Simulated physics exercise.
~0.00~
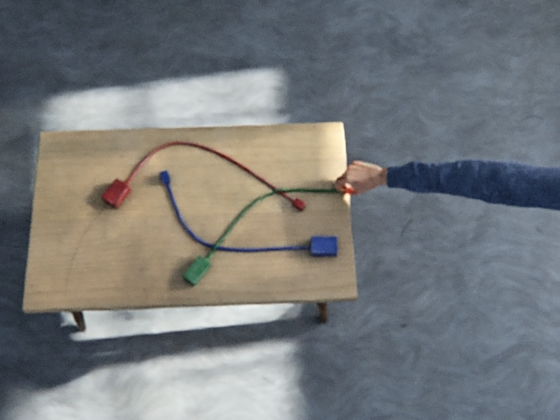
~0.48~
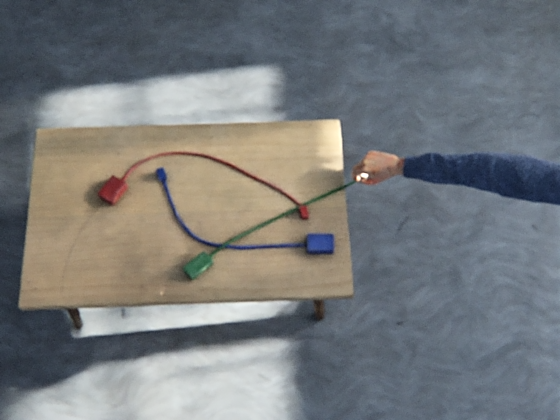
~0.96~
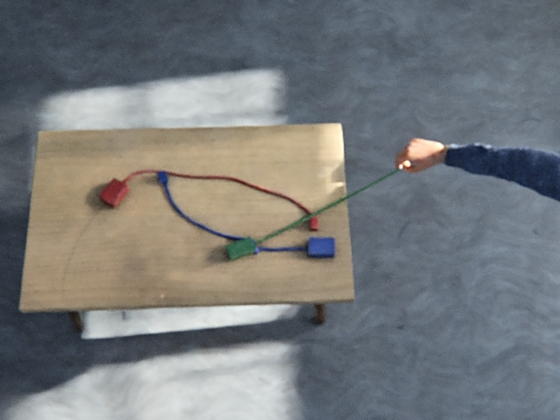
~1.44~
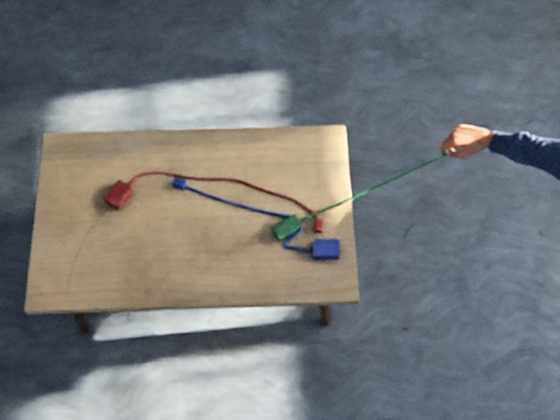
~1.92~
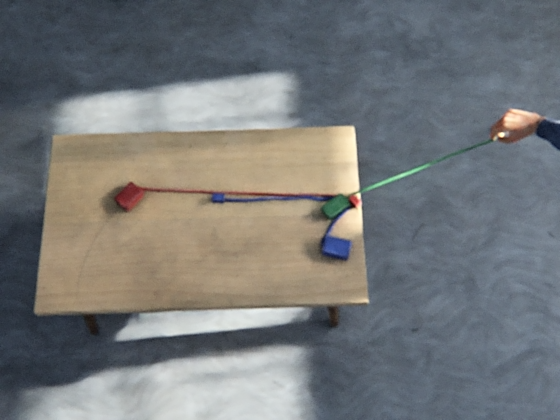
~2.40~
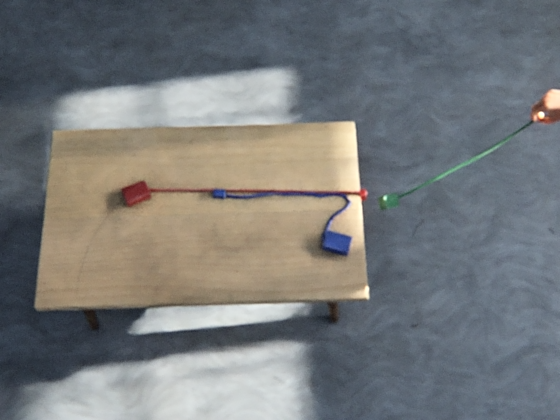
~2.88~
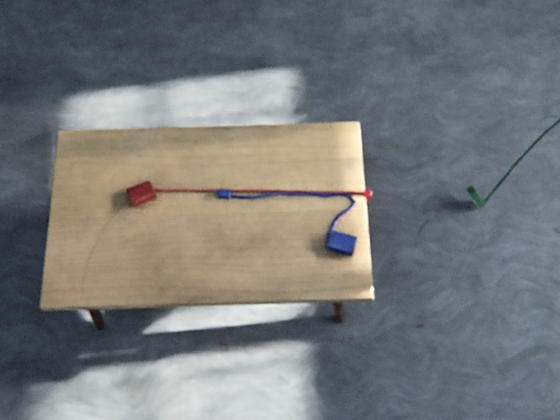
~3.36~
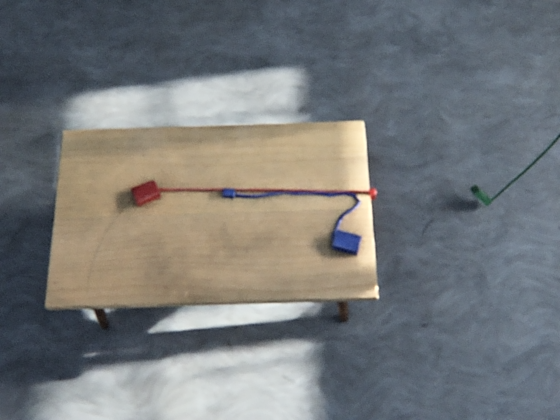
Hand pulling green lead off table to the right, its charger dropping over the edge, red and blue leads dragged but remaining.
